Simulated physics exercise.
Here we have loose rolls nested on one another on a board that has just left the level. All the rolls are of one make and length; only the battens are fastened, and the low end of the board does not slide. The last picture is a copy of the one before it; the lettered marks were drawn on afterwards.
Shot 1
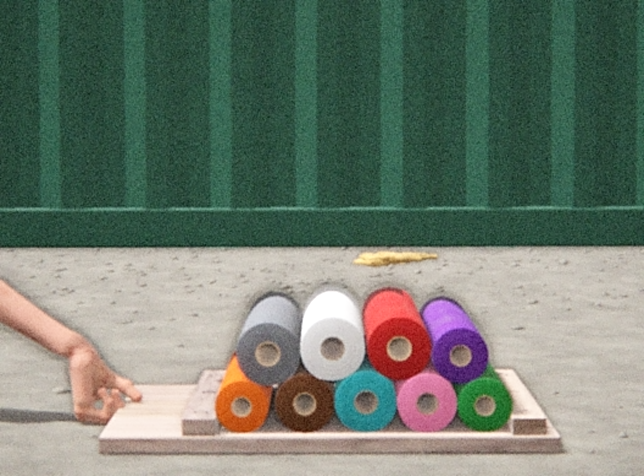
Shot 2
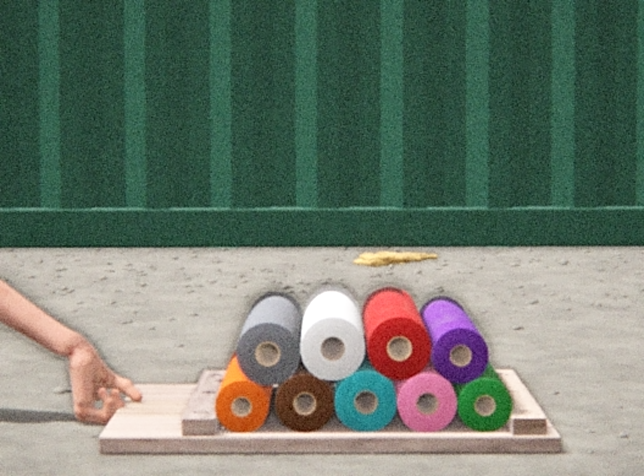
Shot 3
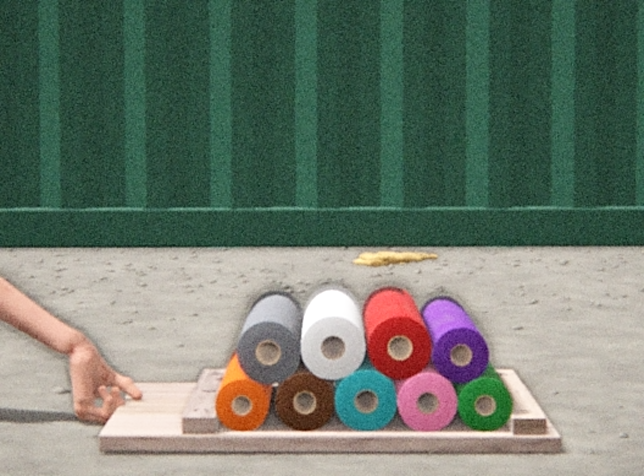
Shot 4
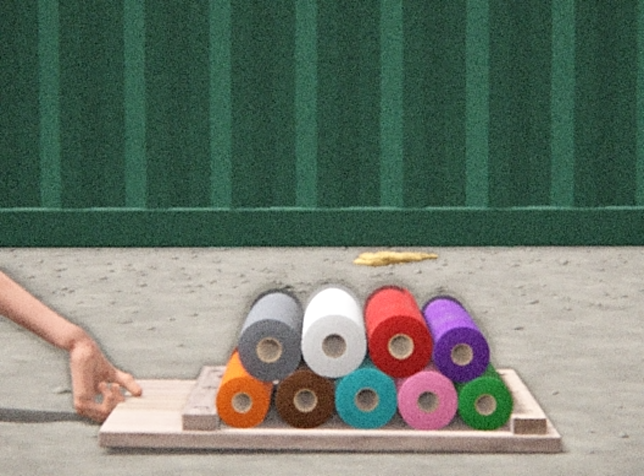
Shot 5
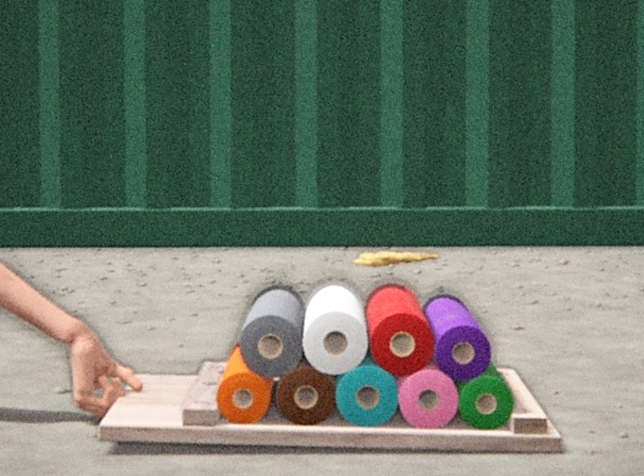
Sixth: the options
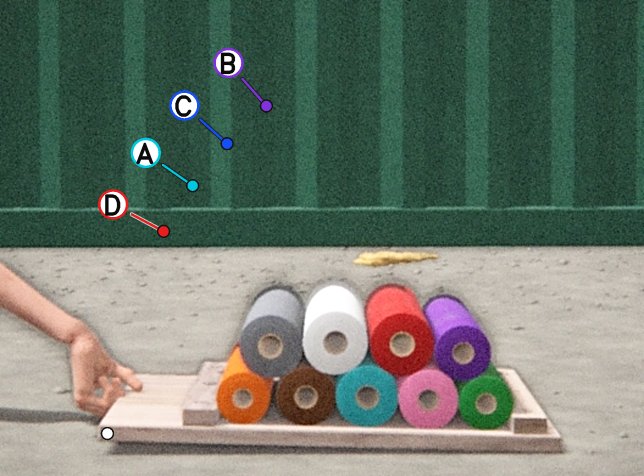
The clip opens on a hand at the left end of a wooden board, where nine coloured rolls lie stacked in two rows before a green ribbed wall. At first almost nothing moves; then the hand raises the board's left end very slightly, and the rolls stay nested together as it tilts.
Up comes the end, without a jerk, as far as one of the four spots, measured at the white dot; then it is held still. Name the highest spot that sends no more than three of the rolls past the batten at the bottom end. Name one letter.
Mark D is as high as it can go.
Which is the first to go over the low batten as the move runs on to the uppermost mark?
First is the purple one.
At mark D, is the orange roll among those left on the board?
Yes, with D.
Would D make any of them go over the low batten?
Yes.
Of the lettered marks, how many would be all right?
One of the four.
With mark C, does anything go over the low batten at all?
At C: Yes.
On the copy, A at (193, 186); B at (266, 106); C at (227, 144); D at (163, 232); the white dot at (107, 434).
On D. First, board at 17°.
Then, board at 28°.
Finally, board at 28°, two over the low batten (red, purple).
By contrast, A four over the low batten (red, grey, purple, white); B four over the low batten (red, grey, purple, white); C four over the low batten (red, grey, purple, white).
